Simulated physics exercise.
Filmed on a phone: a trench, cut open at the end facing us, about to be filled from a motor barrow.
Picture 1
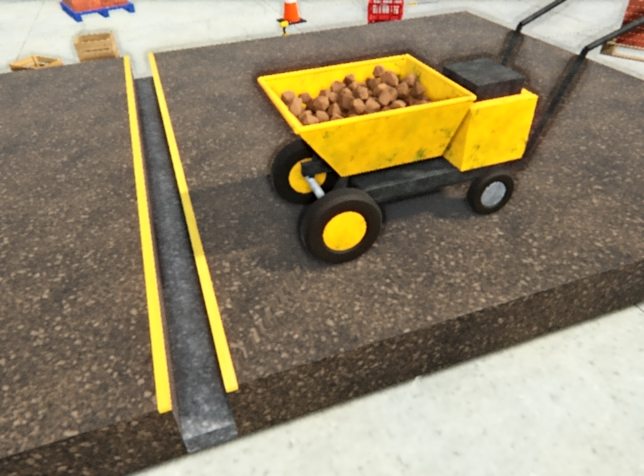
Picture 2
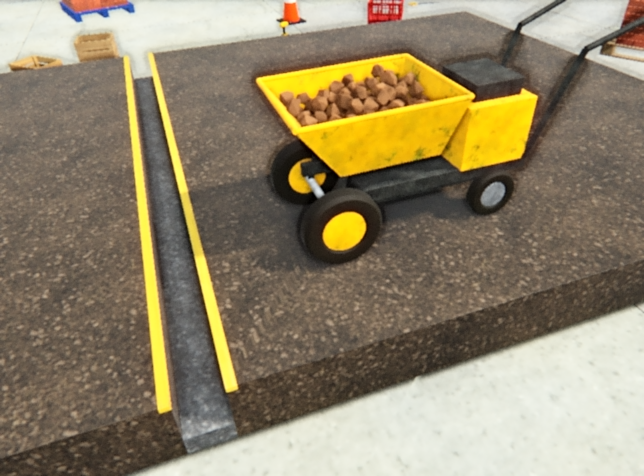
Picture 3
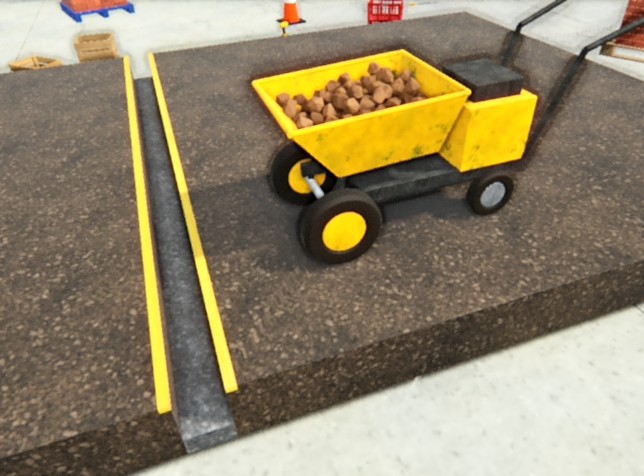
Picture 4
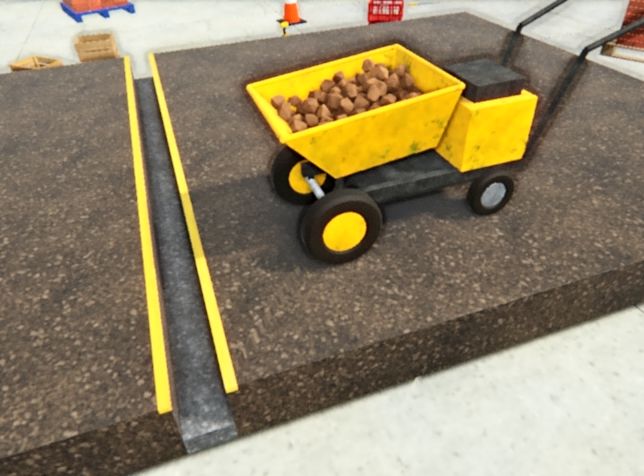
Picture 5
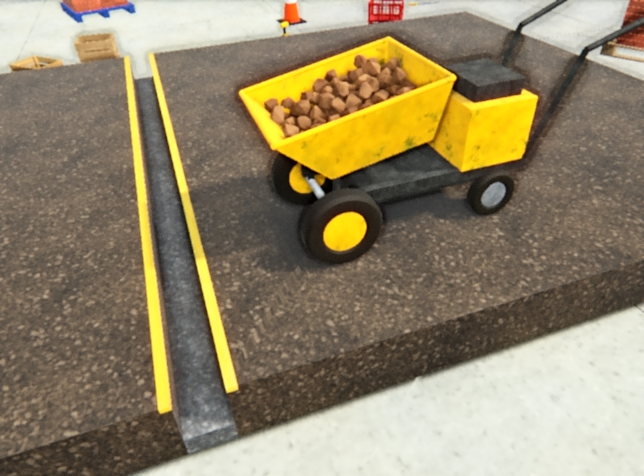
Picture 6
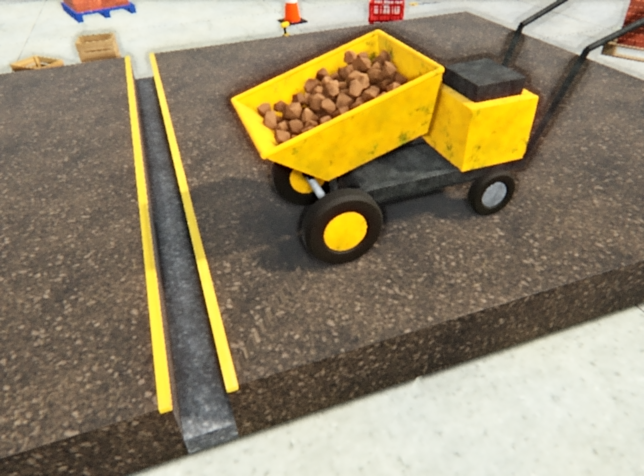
Yellow skip of a motor barrow, loaded with brown clods, tilting gradually leftward beside a narrow yellow-edged trench while its wheels stay still.
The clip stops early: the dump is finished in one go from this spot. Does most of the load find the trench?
In the trench: More than half.
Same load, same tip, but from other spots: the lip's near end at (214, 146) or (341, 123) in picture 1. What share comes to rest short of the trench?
In turn 0 and 40 in a hundred.
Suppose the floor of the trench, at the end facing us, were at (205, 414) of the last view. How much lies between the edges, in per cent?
Close to 50 per cent.
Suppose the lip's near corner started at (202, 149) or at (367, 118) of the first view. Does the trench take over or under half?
At the first place below a half, at the second not half.
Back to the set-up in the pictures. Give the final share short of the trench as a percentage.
Near 15 %.
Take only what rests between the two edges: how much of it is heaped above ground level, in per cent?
Near 10 %.
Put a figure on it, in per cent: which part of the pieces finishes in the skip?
About 10 per cent.
Just after the last frame, skip tipped steeply; every one in the skip.
A moment on, skip tipped right over; the larger part in the skip; just a few short of the trench; about a tenth in or heaped over the trench; just a few falling.
Further on, skip tipped right over; roughly a quarter in the skip; about a tenth short of the trench; roughly half in or heaped over the trench; about a tenth beyond it; just a few falling.
When it is over, skip tipped right over; about a tenth in the skip; about a tenth short of the trench; roughly two thirds in or heaped over the trench; about a tenth beyond it.
